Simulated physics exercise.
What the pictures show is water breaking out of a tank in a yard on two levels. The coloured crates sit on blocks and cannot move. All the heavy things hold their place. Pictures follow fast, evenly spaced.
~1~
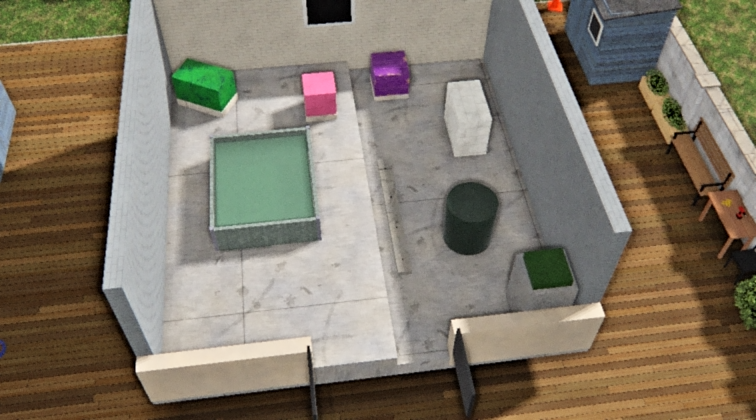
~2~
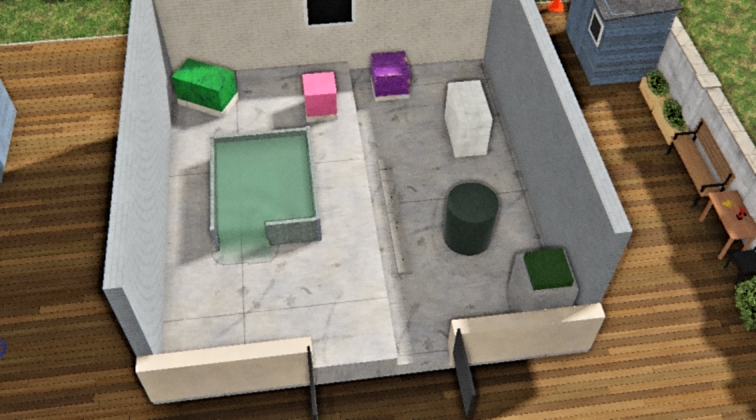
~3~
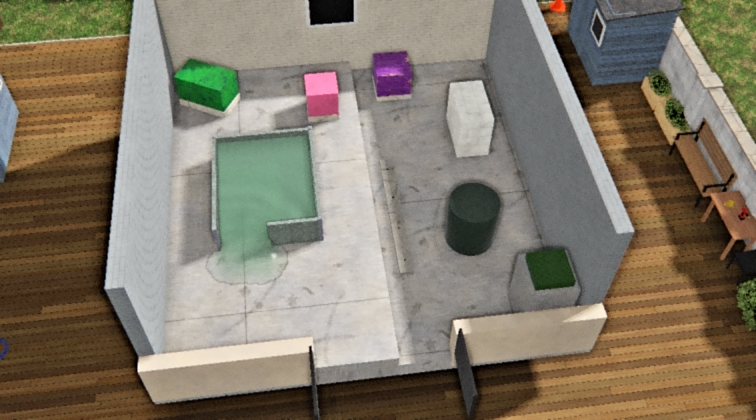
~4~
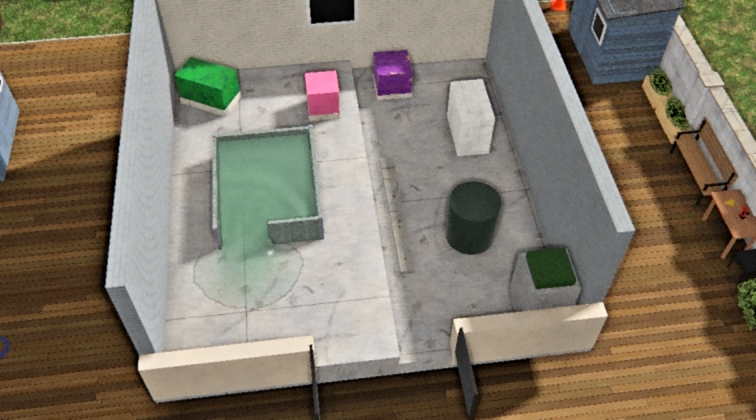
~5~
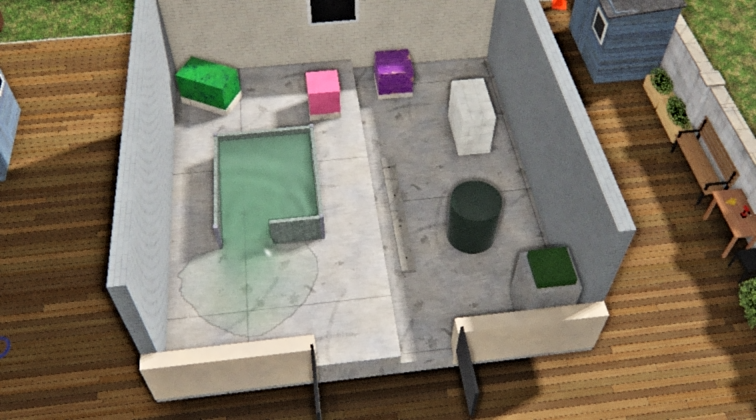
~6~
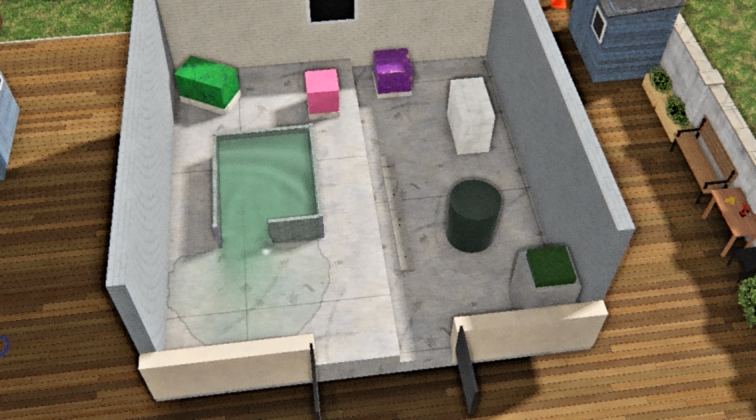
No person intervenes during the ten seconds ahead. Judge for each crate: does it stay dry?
The pink crate has no water on it afterwards. The green crate has no water on it afterwards. The purple crate has no water on it afterwards.
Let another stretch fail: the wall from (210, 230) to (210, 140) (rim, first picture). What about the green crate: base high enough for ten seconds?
Then: Green gets drenched.
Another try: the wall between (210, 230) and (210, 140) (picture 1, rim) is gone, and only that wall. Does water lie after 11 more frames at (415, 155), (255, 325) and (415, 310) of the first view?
One by one, they turn out not soaked, drenched and not soaked.
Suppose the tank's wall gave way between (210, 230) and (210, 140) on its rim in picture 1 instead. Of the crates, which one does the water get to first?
The green one.
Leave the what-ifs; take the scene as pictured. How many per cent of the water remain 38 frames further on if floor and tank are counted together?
Near 88 in a hundred.
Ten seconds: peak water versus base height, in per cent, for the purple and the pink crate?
About 20 percent and about 30 percent.
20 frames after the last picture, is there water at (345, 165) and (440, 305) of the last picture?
Result, in sequence: Unwetted; waterlogged.
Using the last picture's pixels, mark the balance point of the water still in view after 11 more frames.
It is near (256, 246).
A moment on, water covers 15 % of the floor; the pink crate not reached, the green crate not reached, the purple crate not reached.
Next, water covers 15 % of the floor; the pink crate not reached, the green crate not reached, the purple crate not reached.
Then, water covers 25 % of the floor; the pink crate not reached, the green crate not reached, the purple crate not reached.
Later, water covers 45 % of the floor; the pink crate not reached, the green crate water round its plinth, the purple crate not reached.
In the end, water covers 65 % of the floor; the pink crate stayed above the water, the green crate stayed above the water, the purple crate stayed above the water.
